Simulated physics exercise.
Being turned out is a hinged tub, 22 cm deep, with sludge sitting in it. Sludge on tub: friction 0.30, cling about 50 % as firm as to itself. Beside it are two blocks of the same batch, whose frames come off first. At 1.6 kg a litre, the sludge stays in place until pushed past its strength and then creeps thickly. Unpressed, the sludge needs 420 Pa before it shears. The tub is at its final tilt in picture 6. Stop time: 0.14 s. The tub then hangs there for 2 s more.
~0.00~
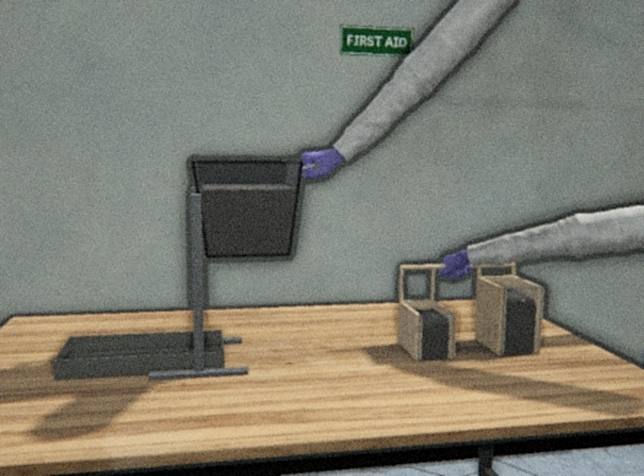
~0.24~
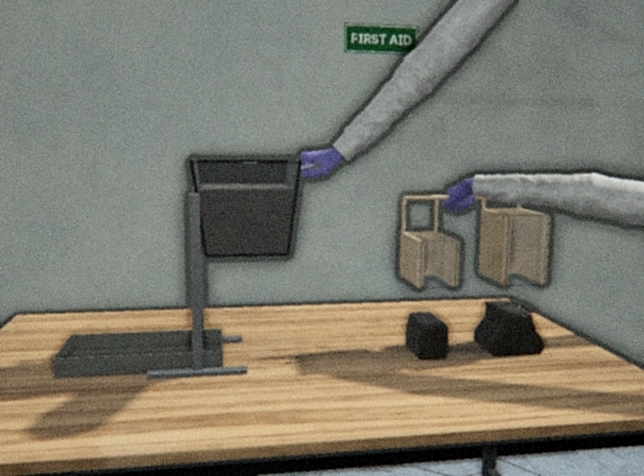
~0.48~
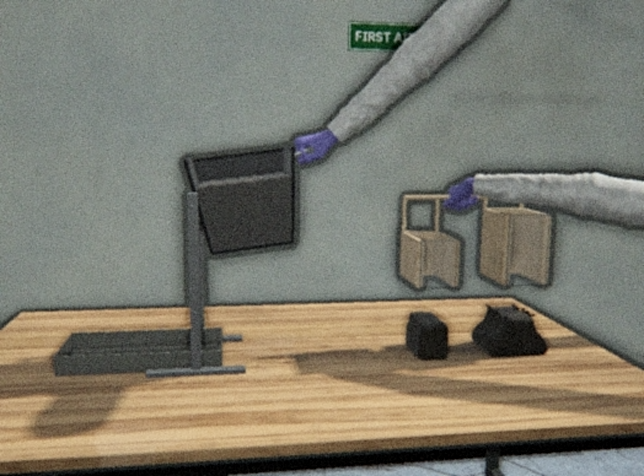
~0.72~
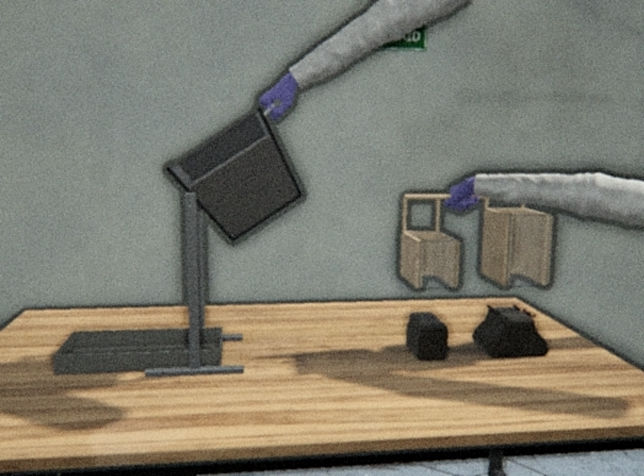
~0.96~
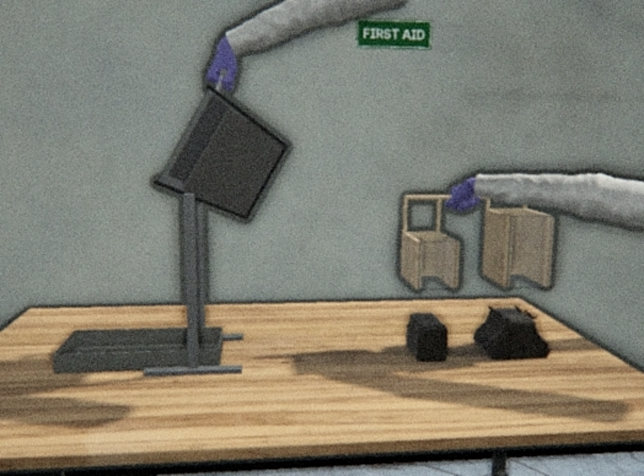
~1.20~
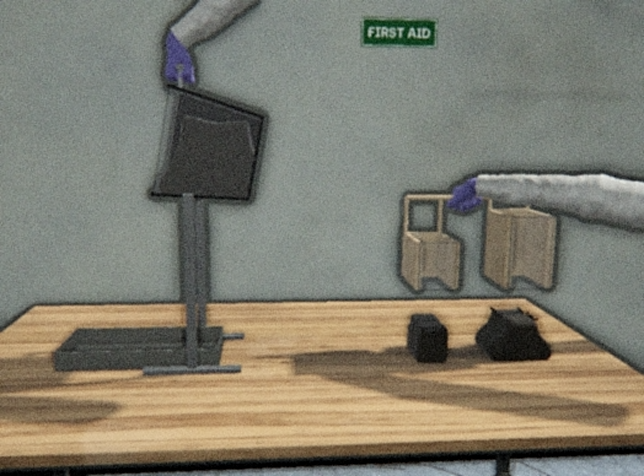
A gloved hand swung a dark tub on a stand up and over to the left, after another lifted two wooden molds off two dark blocks, the right one slumping and the left barely changing.
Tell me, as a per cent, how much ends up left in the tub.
Close to 63 % is left.
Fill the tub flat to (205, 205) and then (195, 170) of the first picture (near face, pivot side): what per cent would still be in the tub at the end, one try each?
Close to 100 percent the first time and close to 50 percent the second.
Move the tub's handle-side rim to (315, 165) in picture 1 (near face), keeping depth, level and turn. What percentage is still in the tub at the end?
50 %.
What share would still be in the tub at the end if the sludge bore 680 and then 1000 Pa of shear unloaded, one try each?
Respectively, close to 100 % and close to 100 %.
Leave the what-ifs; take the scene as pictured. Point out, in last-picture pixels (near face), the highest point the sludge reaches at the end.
About (202, 150).
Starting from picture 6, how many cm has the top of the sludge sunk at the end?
Roughly 8 cm.
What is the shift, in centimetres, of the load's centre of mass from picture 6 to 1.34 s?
Looks like around 4 cm to me.
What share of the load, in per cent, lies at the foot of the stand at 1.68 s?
Roughly 0 per cent.
By 1.34 s, the tub is at 80 degrees and holds 92 %.
By 1.51 s, the tub is at 80 degrees and holds 72 %.
By 1.68 s, the tub is at 80 degrees and holds 64 %.
By 1.85 s, the tub is at 80 degrees and holds 63 %.
By 3.20 s, at the end, the tub is at 80 degrees and holds 63 %.
